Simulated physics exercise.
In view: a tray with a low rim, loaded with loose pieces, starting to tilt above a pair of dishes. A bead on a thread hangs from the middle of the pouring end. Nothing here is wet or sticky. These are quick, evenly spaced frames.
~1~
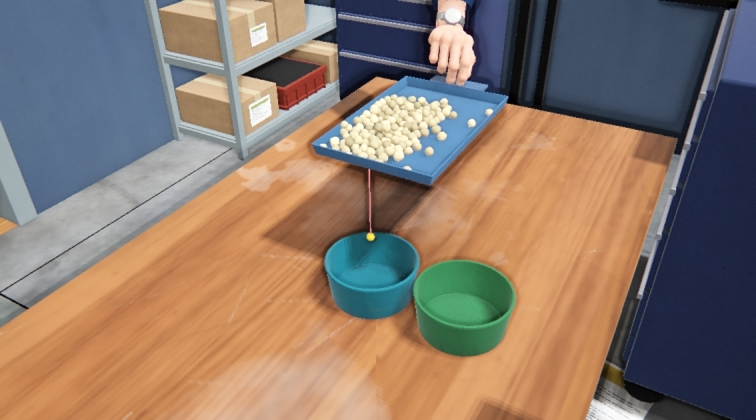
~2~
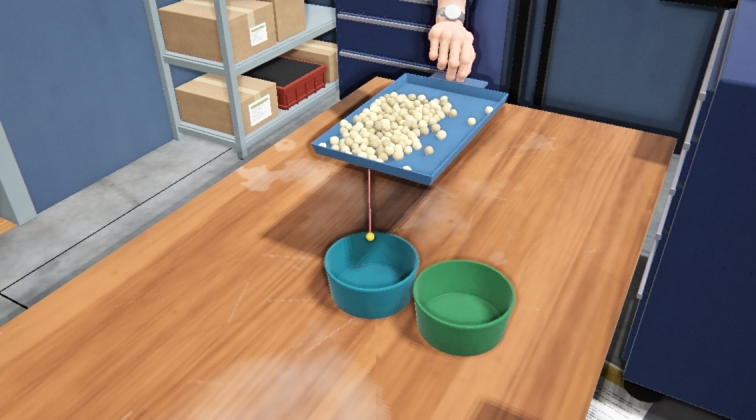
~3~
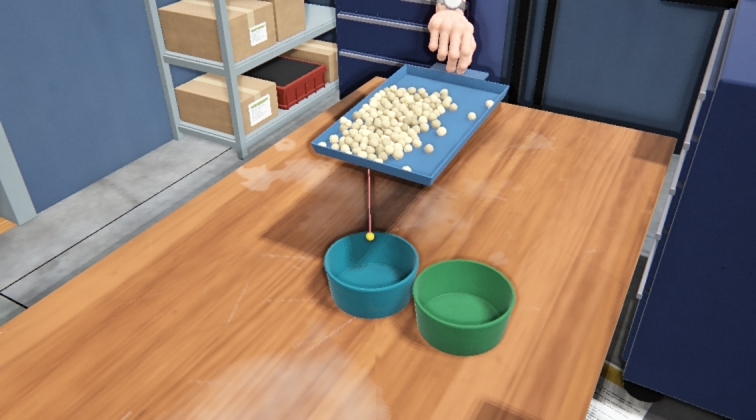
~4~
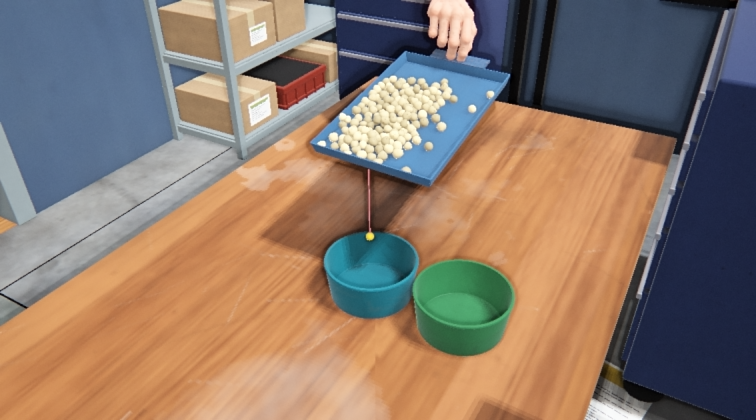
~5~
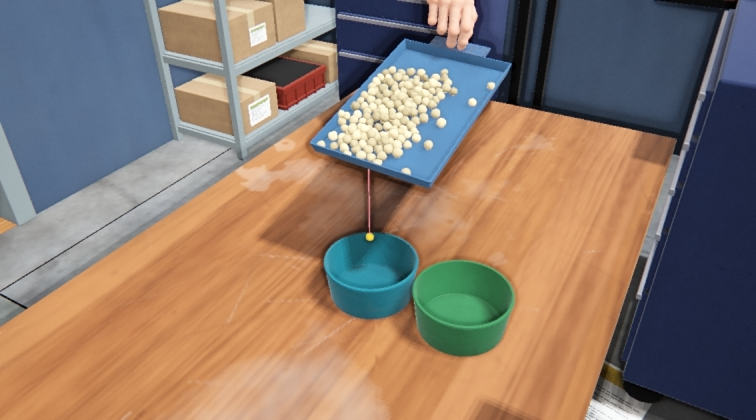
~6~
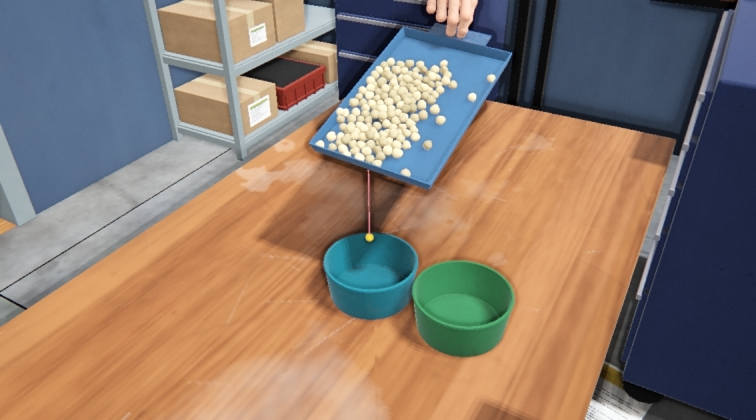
On a wooden table, a hand steadily tilts a blue tray of macadamia nuts above two dishes.
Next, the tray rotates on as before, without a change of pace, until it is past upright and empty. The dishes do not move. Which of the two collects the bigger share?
Fuller: The left dish.
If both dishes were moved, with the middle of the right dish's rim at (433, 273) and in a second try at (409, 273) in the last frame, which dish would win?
In turn: The dish on the right; the right-hand dish.
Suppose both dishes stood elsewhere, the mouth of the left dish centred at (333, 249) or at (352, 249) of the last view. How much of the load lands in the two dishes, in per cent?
Roughly 70 per cent, and 50 per cent.
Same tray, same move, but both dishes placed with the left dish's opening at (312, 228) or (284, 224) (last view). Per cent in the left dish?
Roughly 0 per cent, and 0 per cent.
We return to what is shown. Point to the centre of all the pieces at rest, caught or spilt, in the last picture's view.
Near (368, 299).
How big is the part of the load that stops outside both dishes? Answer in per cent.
Close to 40 per cent.
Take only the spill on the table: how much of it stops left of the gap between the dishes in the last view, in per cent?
Some 90 per cent.
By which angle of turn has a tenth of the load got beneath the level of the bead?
Near 75 degrees.
Soon after the last picture, tray tipped steeply; most on the tray; a stray few in the right dish; a stray few in the left dish; a stray few outside both; a small part in the air.
A little later, tray tipped past a quarter turn; about a quarter on the tray; a small part in the right dish; about a quarter in the left dish; a small part outside both; about half in the air.
Later still, tray tipped past a quarter turn; a small part in the right dish; about half in the left dish; about a third outside both.
At rest, tray tipped past a quarter turn; a small part in the right dish; about half in the left dish; about a third outside both.
